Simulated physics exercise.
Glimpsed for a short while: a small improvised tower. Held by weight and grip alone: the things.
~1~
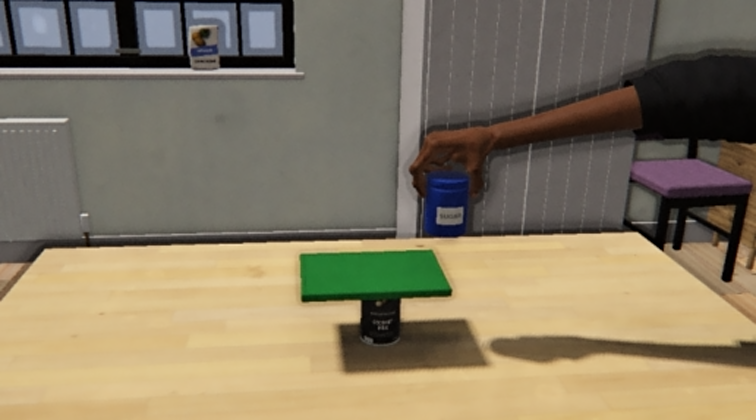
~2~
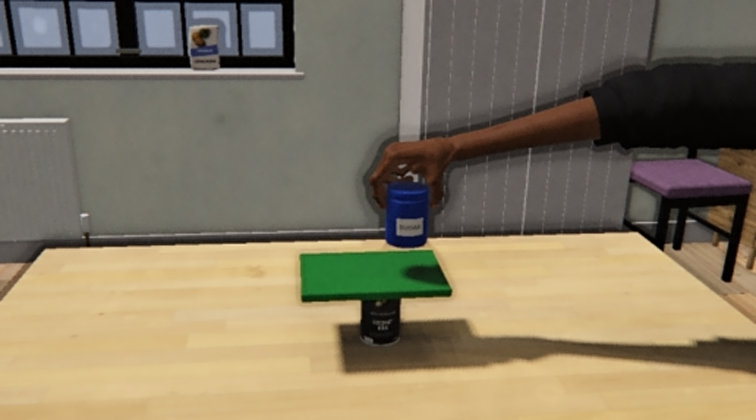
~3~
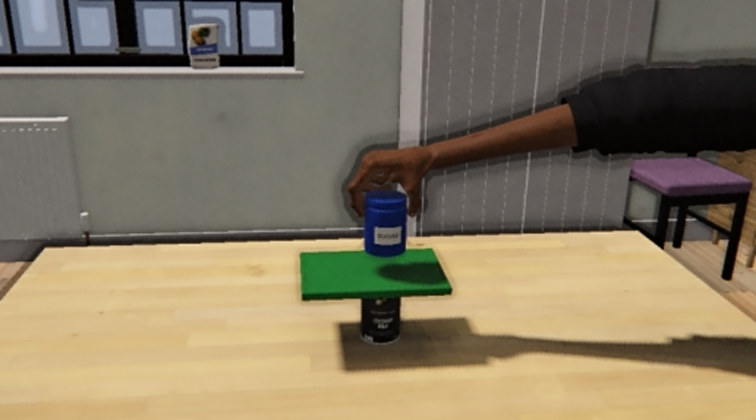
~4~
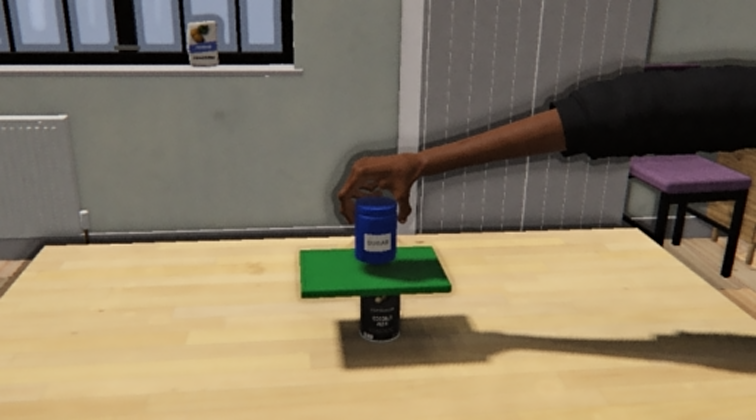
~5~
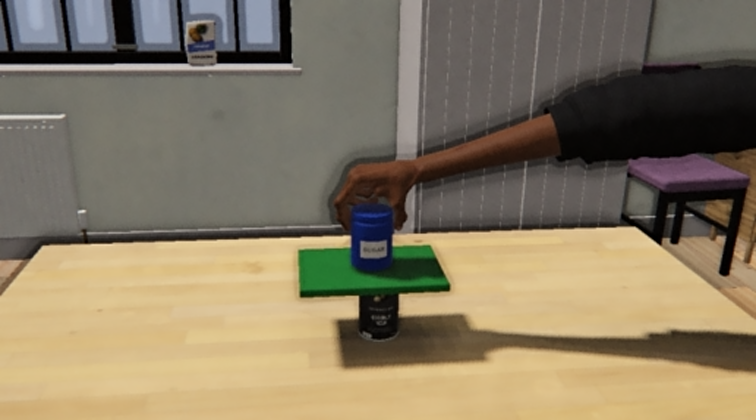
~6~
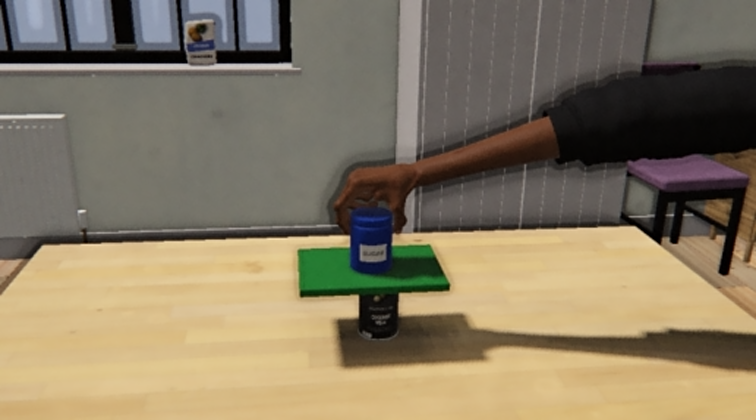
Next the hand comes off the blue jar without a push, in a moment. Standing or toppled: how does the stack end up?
The stack ends up standing.
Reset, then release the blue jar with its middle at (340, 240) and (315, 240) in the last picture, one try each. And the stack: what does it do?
On the first try it falls down; on the second try it falls down.
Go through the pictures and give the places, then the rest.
In the first picture, coming down; blue jar (447, 203); green lid (372, 274).
In the second picture, coming down; blue jar (407, 214); green lid (372, 274).
In the third picture, coming down; blue jar (385, 223); green lid (372, 273).
In the fourth picture, coming down; blue jar (376, 229); green lid (372, 270).
In the fifth picture, coming down; blue jar (372, 236); green lid (370, 270).
In the sixth picture, set down, still held; blue jar (371, 240); green lid (370, 269).
Then, 0.30 s on from there, no change.
Then, 0.70 s on from there, blue jar resting near (371, 240).
In the end, all 3 unmoved. At the end, from the last picture's camera, blue jar near (371, 240). The stack stays up.
